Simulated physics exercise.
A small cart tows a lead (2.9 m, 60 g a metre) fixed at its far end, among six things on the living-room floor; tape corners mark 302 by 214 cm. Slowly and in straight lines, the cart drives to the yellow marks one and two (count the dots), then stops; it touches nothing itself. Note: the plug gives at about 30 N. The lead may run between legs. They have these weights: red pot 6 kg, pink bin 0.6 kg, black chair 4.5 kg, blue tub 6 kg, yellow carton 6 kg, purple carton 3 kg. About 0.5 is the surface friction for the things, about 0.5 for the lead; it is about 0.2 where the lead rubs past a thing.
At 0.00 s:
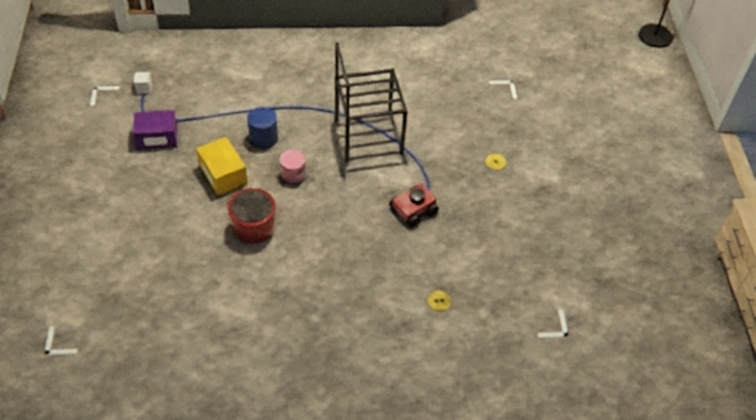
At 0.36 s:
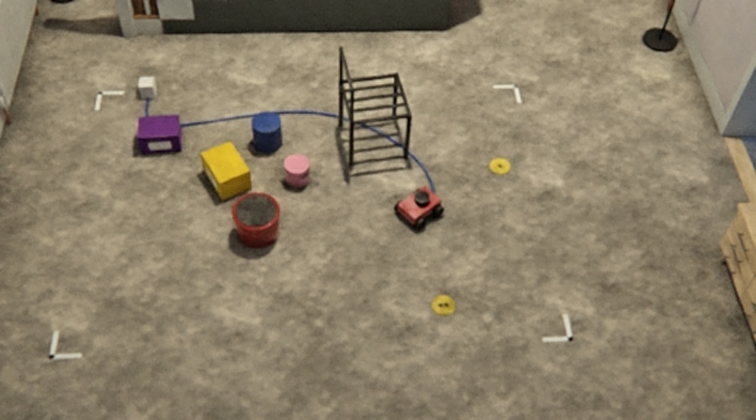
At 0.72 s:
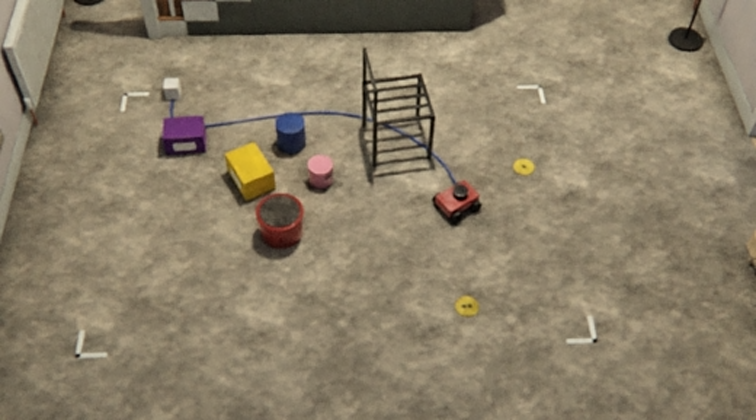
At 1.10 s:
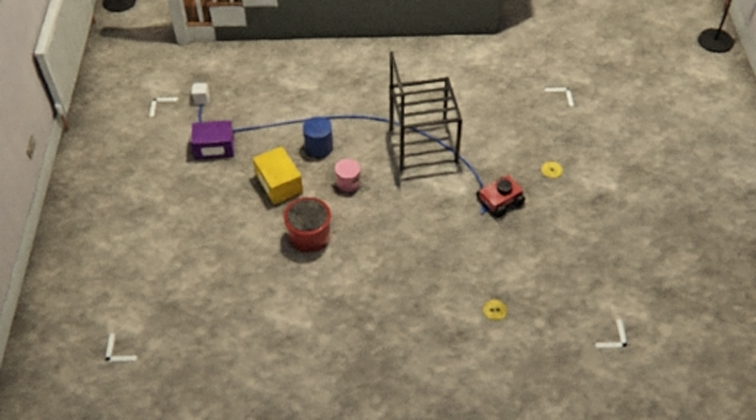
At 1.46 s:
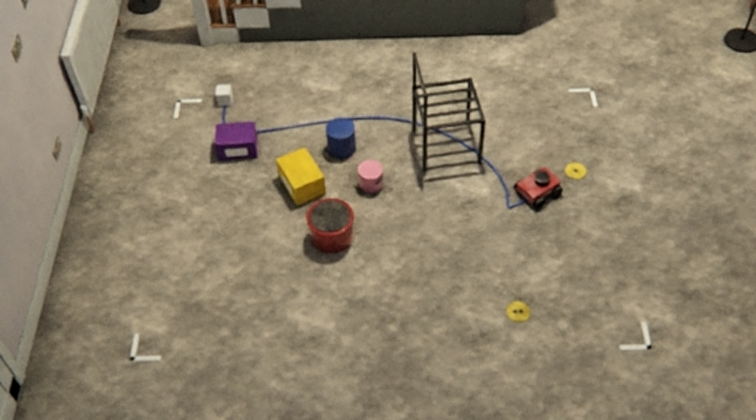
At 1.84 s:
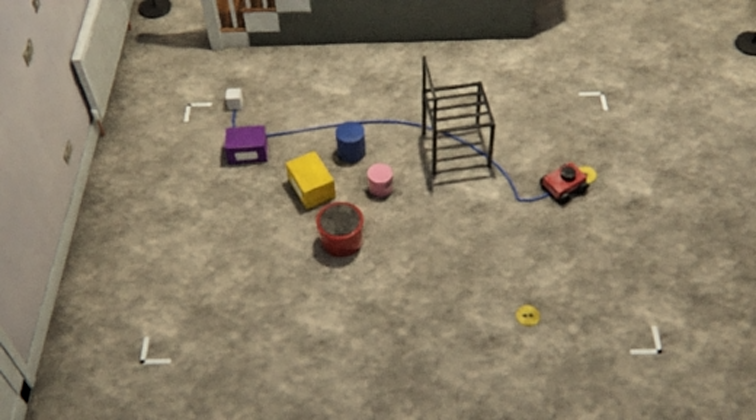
A small red cart rolled slowly to the right across the floor, trailing a blue lead that ran through a black frame and past tubs and boxes, until it partly covered a yellow dot.
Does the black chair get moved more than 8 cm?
Yes: Is dislodged.
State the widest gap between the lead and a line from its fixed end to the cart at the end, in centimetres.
Looks like close to 60 cm at the widest point.
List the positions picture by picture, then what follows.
Black chair (371, 93); marks (496, 162) (439, 301); lead runs through (226, 114) (307, 108) (428, 184); cart (407, 213), in the first frame.
Lead runs through (312, 112) (433, 188); cart (413, 216), in the second frame.
Lead runs through (335, 113); cart (450, 209), in the third frame.
Lead runs through (362, 117); cart (494, 203), in the fourth frame.
Lead runs through (385, 118); cart (532, 195), in the fifth frame.
Black chair (458, 106); lead runs through (315, 128) (395, 122) (517, 197); cart (558, 190), in the sixth frame.
After 2.9 s, cart at (580, 188), lead slack at the fixed end; nothing else has moved.
After 4.0 s, cart at (562, 230), lead slack at the fixed end; nothing else has moved.
After 5.1 s, cart at (541, 271), 9 N at the fixed end; nothing else has moved.
After 6.2 s, cart at (524, 306), 14 N at the fixed end; black chair 20 cm off its start.
After 6.6 s, cart at (524, 306), 14 N at the fixed end; black chair 20 cm off its start at (442, 125).
